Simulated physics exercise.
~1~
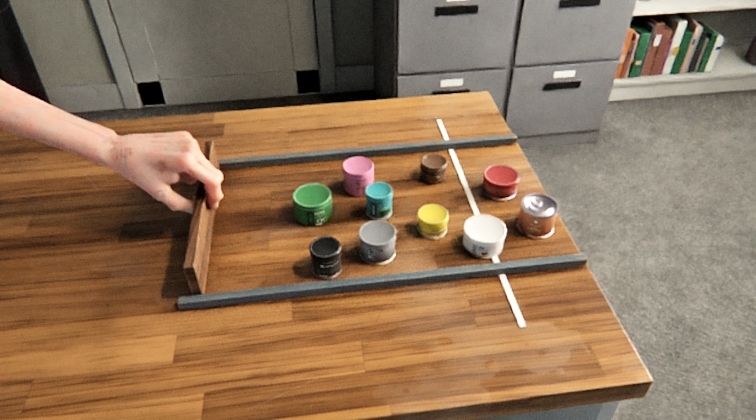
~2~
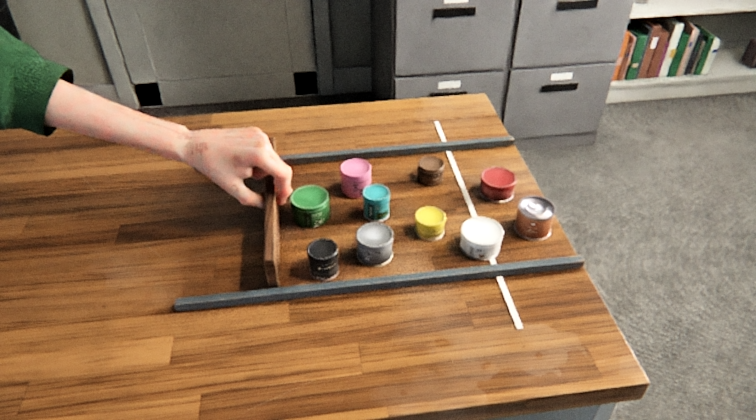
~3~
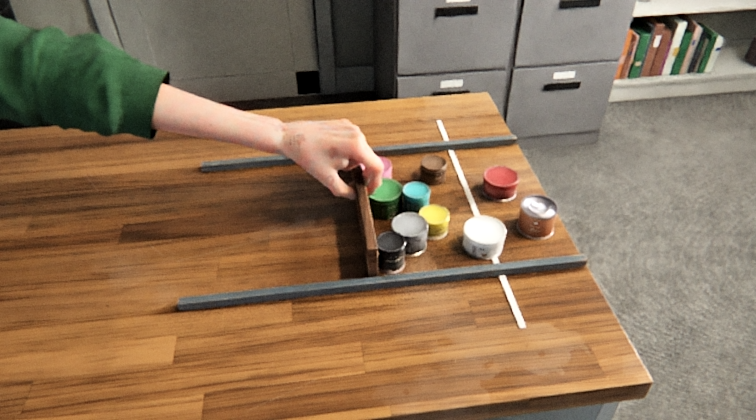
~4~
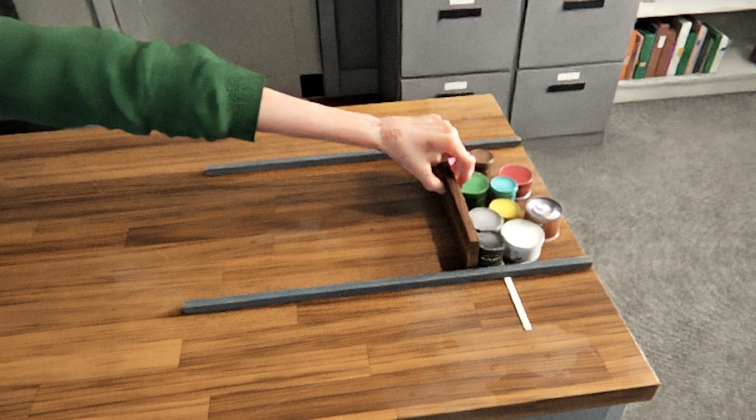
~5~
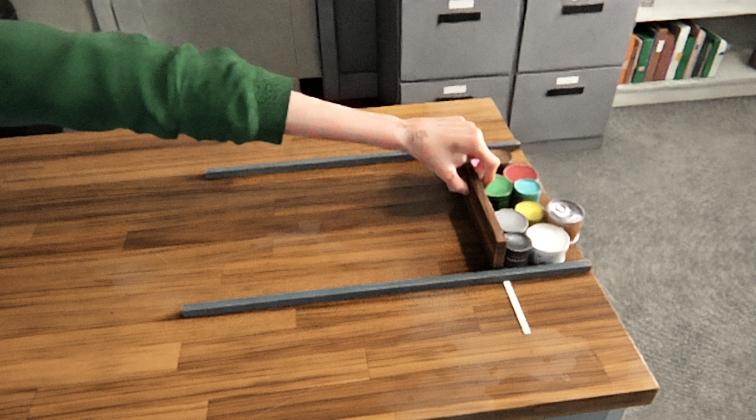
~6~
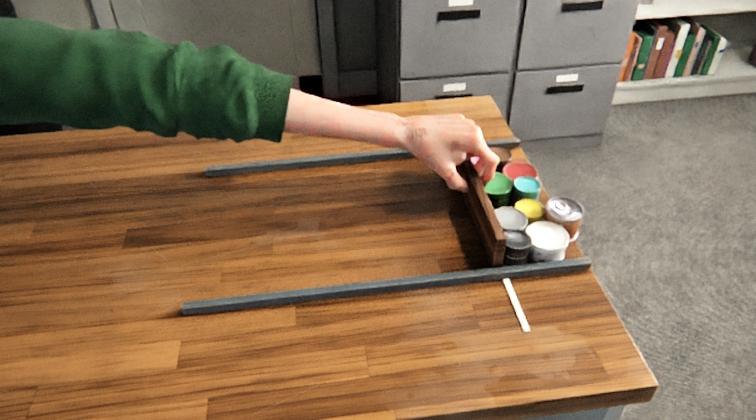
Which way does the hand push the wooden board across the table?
The hand pushes the board to the right, towards the end of the table where the pale strip lies.
